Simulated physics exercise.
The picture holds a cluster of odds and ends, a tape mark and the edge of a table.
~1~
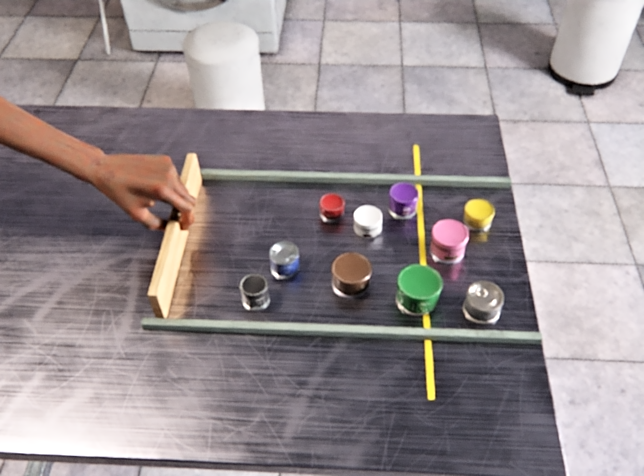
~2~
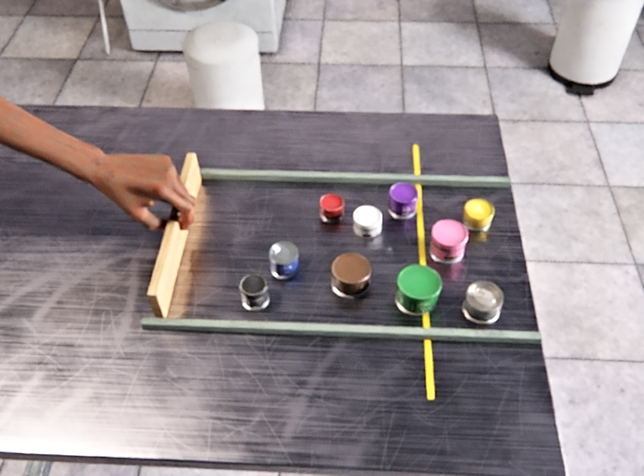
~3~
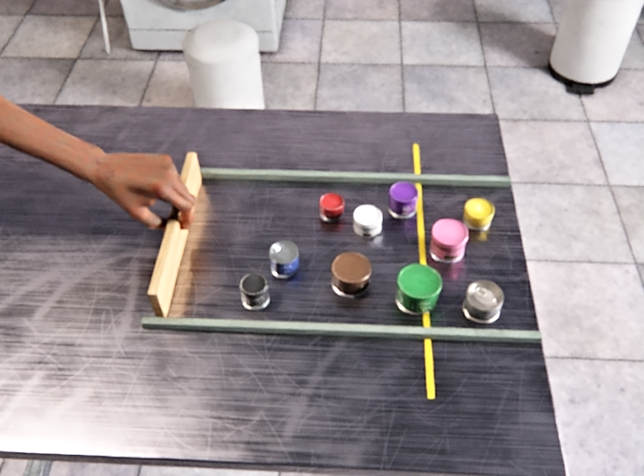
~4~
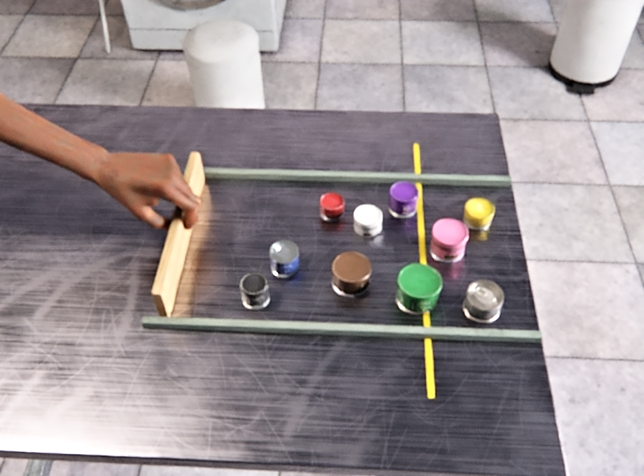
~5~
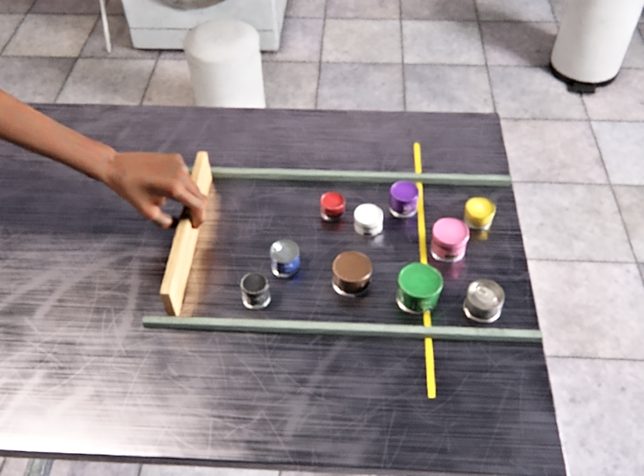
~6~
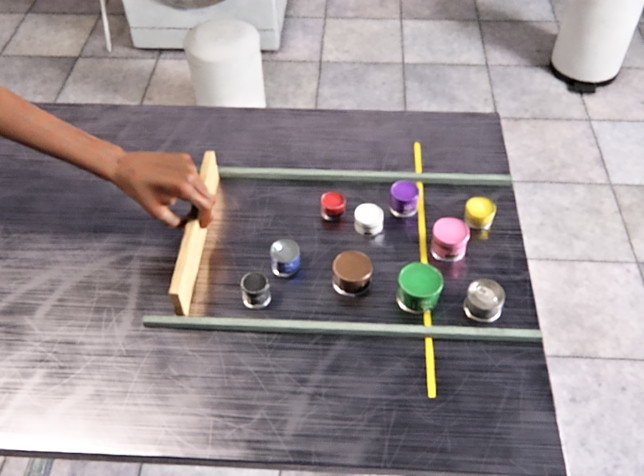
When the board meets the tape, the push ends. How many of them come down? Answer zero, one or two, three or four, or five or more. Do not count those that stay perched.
Zero.
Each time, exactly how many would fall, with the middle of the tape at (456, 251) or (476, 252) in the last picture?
Well, you'd get 1 the first time and 1 the second time.
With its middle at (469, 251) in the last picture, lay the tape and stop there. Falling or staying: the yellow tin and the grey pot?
Yellow tin - safe; grey pot - gone.
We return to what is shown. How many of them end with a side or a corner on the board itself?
It's 4 of them.
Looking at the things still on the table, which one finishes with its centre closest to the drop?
It would be the grey pot.
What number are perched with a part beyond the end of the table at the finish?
It would come to 1.
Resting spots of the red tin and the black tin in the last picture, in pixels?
Near (434, 206) and (441, 298).
Soon after, none off yet; yellow tin at rest near (479, 213); grey pot at rest near (484, 300); pink tin at rest near (449, 239).
In the end, the number that fall off is zero.
